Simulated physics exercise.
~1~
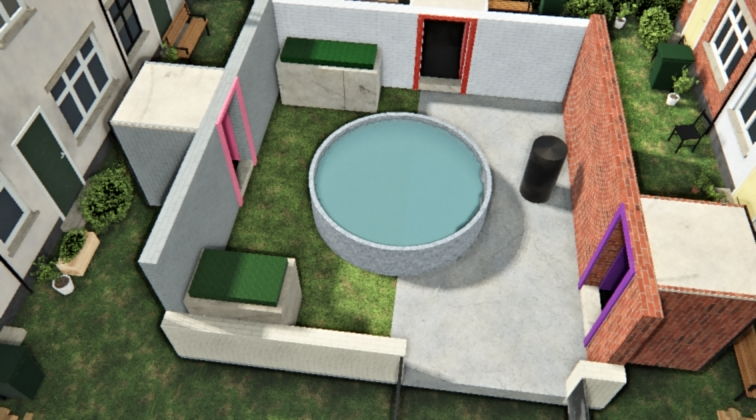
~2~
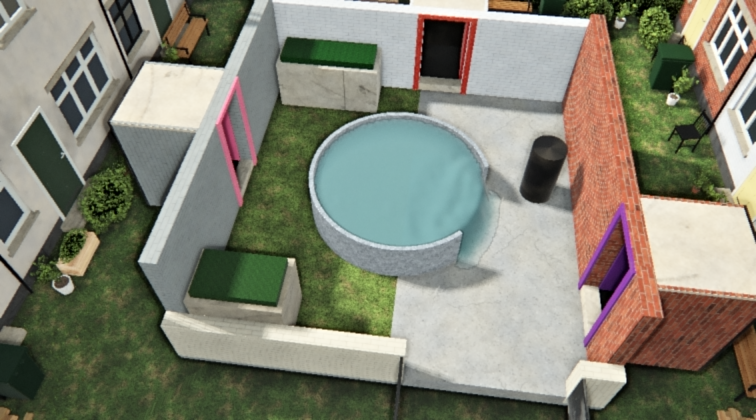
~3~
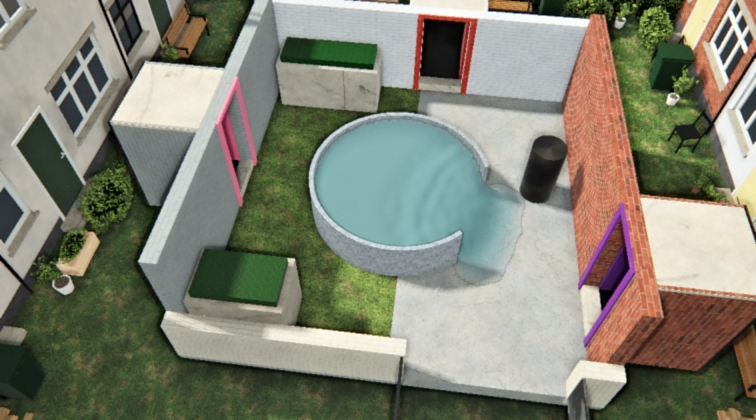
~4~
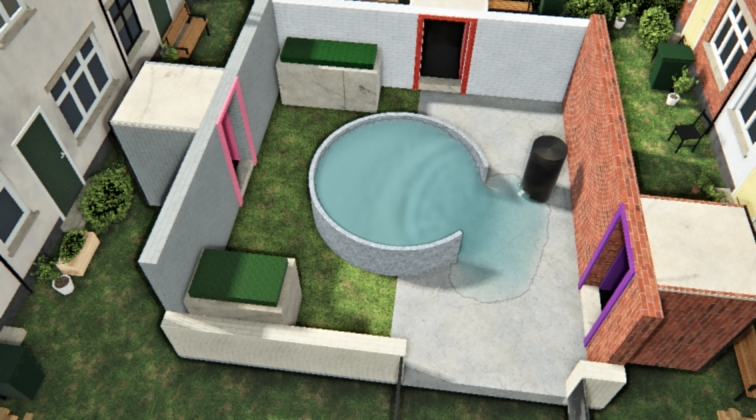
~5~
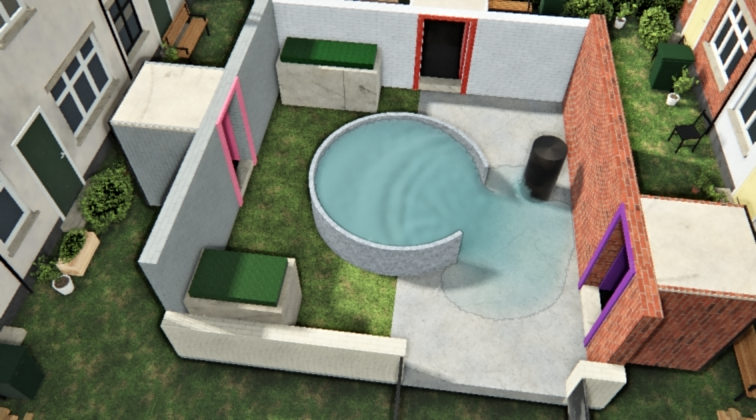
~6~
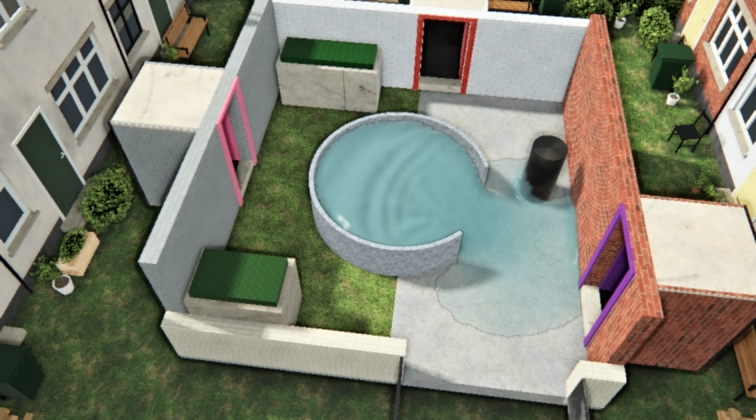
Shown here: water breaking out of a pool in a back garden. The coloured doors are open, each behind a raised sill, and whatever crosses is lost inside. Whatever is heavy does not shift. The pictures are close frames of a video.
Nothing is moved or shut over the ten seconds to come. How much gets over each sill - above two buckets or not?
One by one: The red door will receive two buckets or fewer; the pink door will receive two buckets or fewer; the purple door will receive over two buckets.
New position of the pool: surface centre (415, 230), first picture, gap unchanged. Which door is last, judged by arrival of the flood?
Door noted: The door marked pink.
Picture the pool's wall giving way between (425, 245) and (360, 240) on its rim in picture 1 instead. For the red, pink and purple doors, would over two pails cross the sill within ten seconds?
Red stays within it, pink stays within it, purple stays within it.
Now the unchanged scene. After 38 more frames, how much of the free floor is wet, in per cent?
About 75 %.
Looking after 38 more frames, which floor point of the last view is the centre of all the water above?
Roughly at (451, 208).
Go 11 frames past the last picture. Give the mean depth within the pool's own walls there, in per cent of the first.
Somewhere near 60 %, give or take.
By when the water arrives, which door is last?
That's the one in pink.
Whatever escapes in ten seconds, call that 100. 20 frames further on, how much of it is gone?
I'd estimate some 35 per cent.
A moment on, water covers 30 % of the floor; the red door not reached, the pink door not reached, the purple door under two buckets in.
Next, water covers 40 % of the floor; the red door not reached, the pink door not reached, the purple door over two buckets in.
Then, water covers 55 % of the floor; the red door wet at the sill, nothing in, the pink door not reached, the purple door far over two buckets in.
Later, water covers 75 % of the floor; the red door wet at the sill, nothing in, the pink door not reached, the purple door far over two buckets in.
In the end, water covers 95 % of the floor; the red door wet at the sill, nothing in, the pink door wet at the sill, nothing in, the purple door far over two buckets in.
